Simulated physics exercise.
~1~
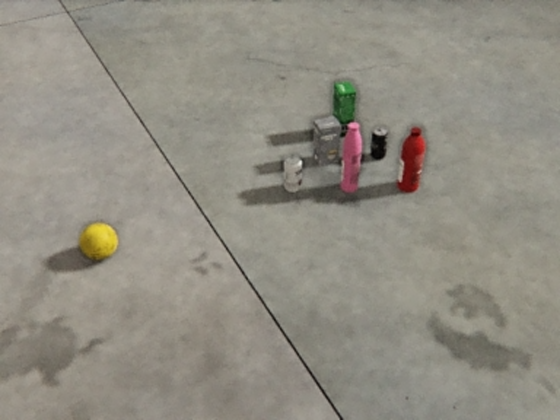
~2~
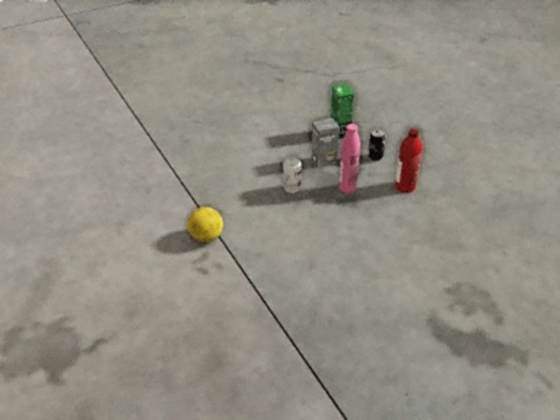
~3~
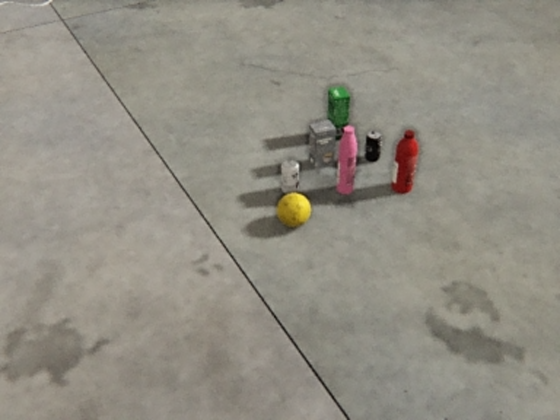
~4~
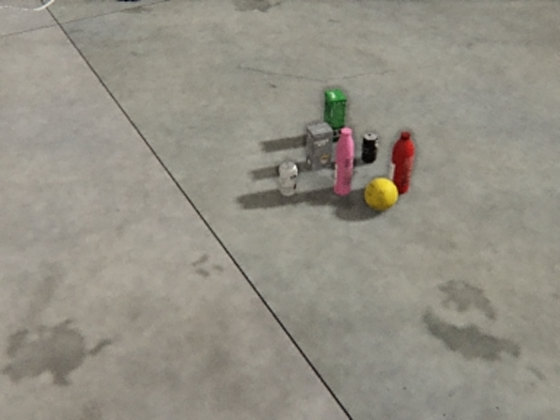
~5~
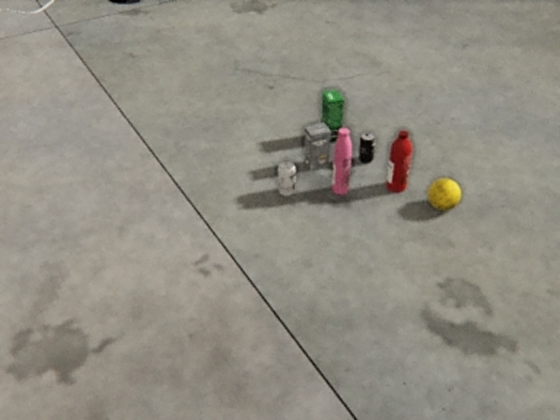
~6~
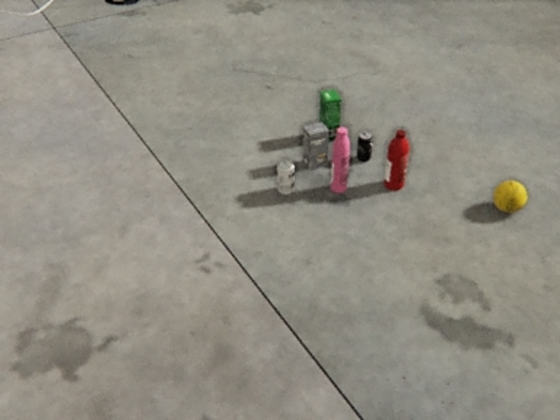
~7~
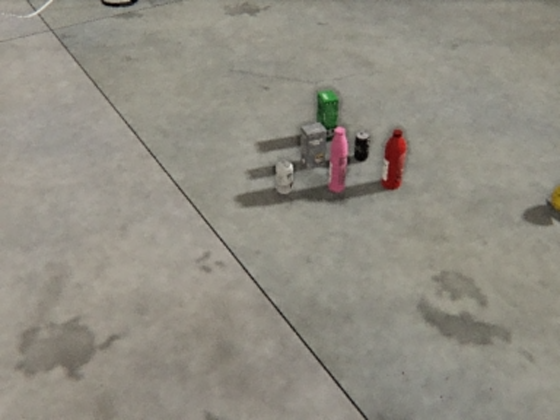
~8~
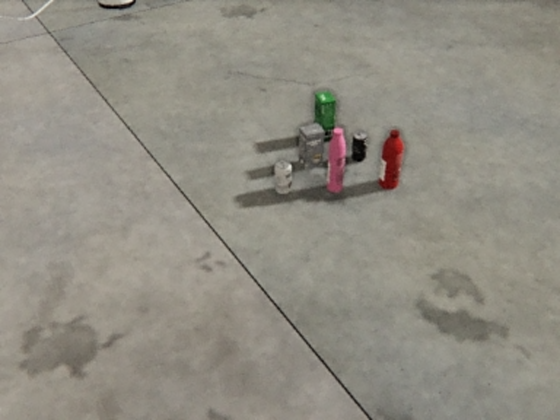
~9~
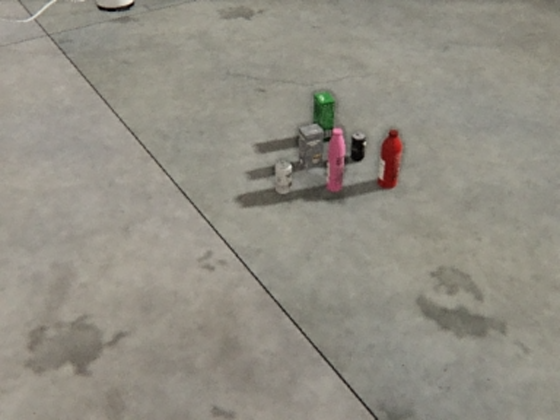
On a smooth grey concrete floor, seen from above at an angle, a dark seam runs diagonally across the left side. Grouped near the centre are a pink bottle, a red bottle to its right, a small white can to its left, a grey carton and a black can behind, and a green carton at the back. A yellow ball rolls in from the left, crosses the seam and passes in front of the group without visibly disturbing it. It continues past the red bottle and leaves at the right edge, while all six items remain standing.
